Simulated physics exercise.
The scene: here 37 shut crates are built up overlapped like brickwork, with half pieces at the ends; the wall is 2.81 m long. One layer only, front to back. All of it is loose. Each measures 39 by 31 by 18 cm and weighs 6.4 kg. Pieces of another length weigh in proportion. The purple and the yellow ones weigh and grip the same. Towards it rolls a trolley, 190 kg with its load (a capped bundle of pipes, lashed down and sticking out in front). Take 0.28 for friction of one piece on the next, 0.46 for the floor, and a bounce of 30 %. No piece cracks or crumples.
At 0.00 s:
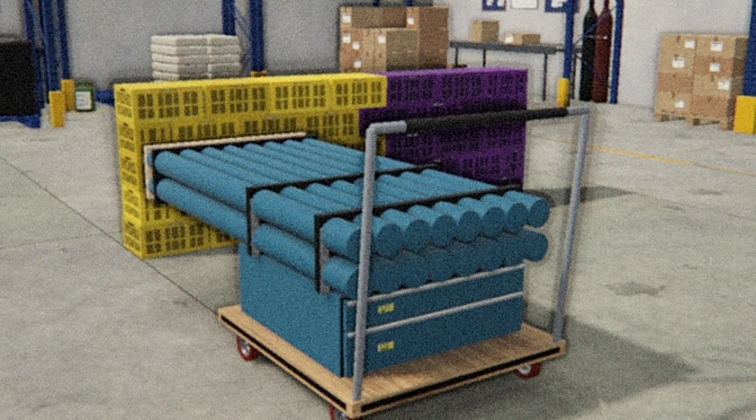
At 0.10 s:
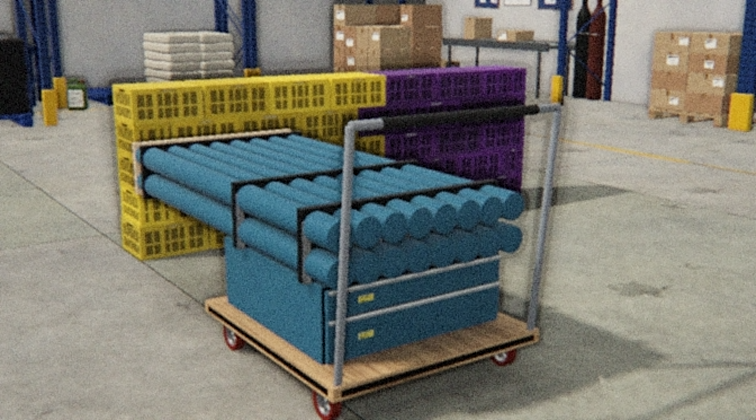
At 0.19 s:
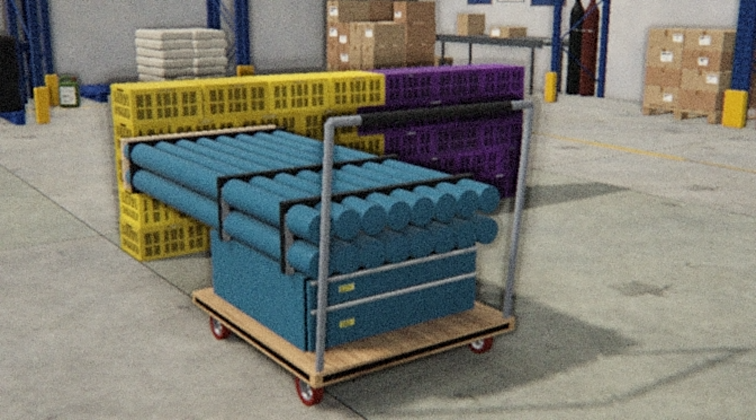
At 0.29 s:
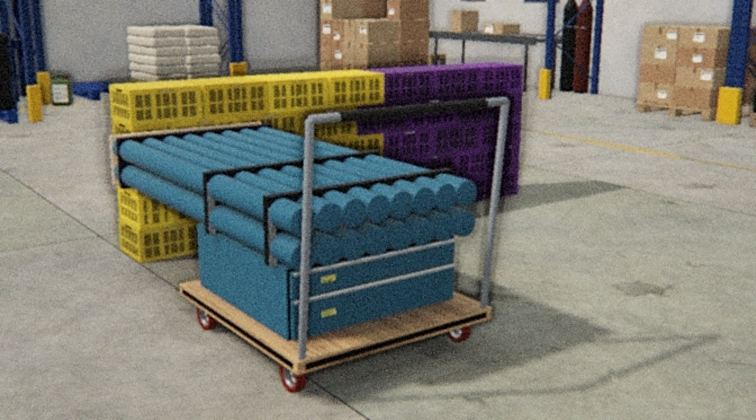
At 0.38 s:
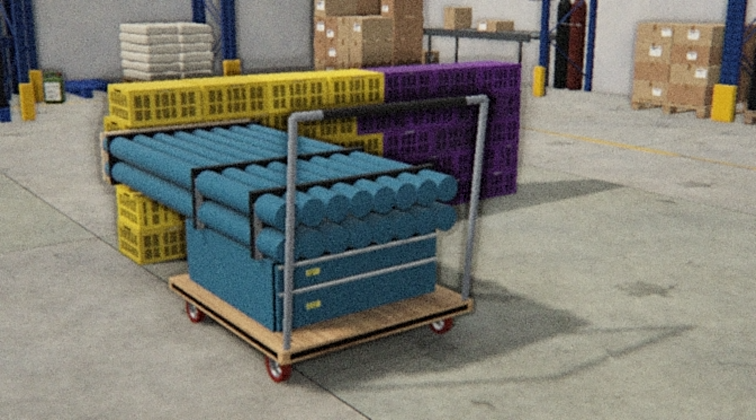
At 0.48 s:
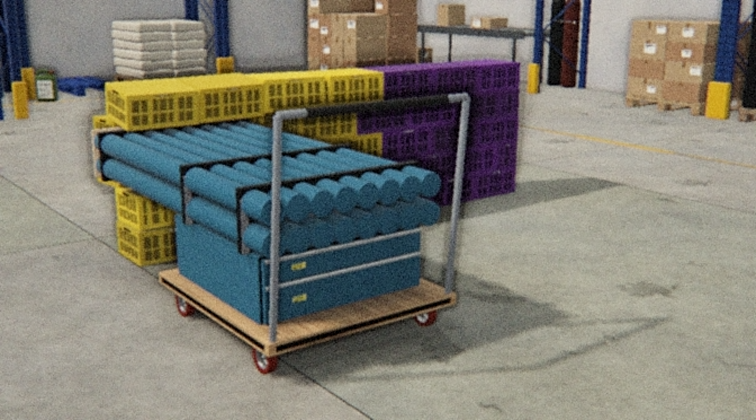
Trolley of strapped blue pipes rolling into a brickwork-style wall of yellow and purple crates, nudging a few yellow ones back.
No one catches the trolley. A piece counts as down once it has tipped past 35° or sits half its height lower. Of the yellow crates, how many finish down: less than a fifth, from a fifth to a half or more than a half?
It comes to from a fifth to a half.
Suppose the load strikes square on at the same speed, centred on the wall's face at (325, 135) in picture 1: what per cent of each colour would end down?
In that case purple 10, yellow 40 per cent.
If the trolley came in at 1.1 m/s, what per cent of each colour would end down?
Then purple 0, yellow 40 per cent.
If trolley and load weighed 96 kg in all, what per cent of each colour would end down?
Then purple 0, yellow 30 per cent.
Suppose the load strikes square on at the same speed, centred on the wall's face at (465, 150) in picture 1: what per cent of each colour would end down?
Then purple 60, yellow 0 per cent.
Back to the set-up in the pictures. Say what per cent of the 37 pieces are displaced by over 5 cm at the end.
It is 35 per cent.
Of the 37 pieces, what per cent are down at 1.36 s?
15 per cent by then.
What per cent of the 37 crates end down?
Near 15 per cent.
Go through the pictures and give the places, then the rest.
In the first picture (pixels give the middle of a visible side; the camera moves round a little), load (149, 164) 54 cm short of the wall; top yellow crate (360, 93); top purple crate (462, 87); none has stirred.
In the second picture, load (138, 160) 38 cm short of the wall; top yellow crate (359, 93).
In the third picture, load (126, 156) 21 cm short of the wall; top yellow crate (358, 91).
In the fourth picture, load (114, 152) 44 mm short of the wall; top yellow crate (358, 91).
In the fifth picture, load (105, 149) 10 cm into the wall's line; top yellow crate (358, 90); movement in 5 of them.
In the sixth picture, load (96, 146) 23 cm into the wall's line; top yellow crate (357, 90); top purple crate (457, 81); steepest lean 7°, the crate at (164, 111); movement in 8 of them.
After 0.80 s, load 63 cm past the wall's line, still rolling; 5 of the 20 yellow crates down (5 of 37 in all colours); top yellow crate unmoved.
After 1.36 s, load 1.17 m past the wall's line, still rolling; 6 of the 20 yellow crates down (6 of 37 in all colours); top yellow crate unmoved.
In the end (3.1 s), load 1.33 m past the wall's line, stopped; 6 of the 20 yellow crates down (6 of 37 in all colours); top yellow crate unmoved; top purple crate unmoved. That is 30 per cent. From the last view, middles, top yellow crate near (343, 87), top purple crate near (442, 79).
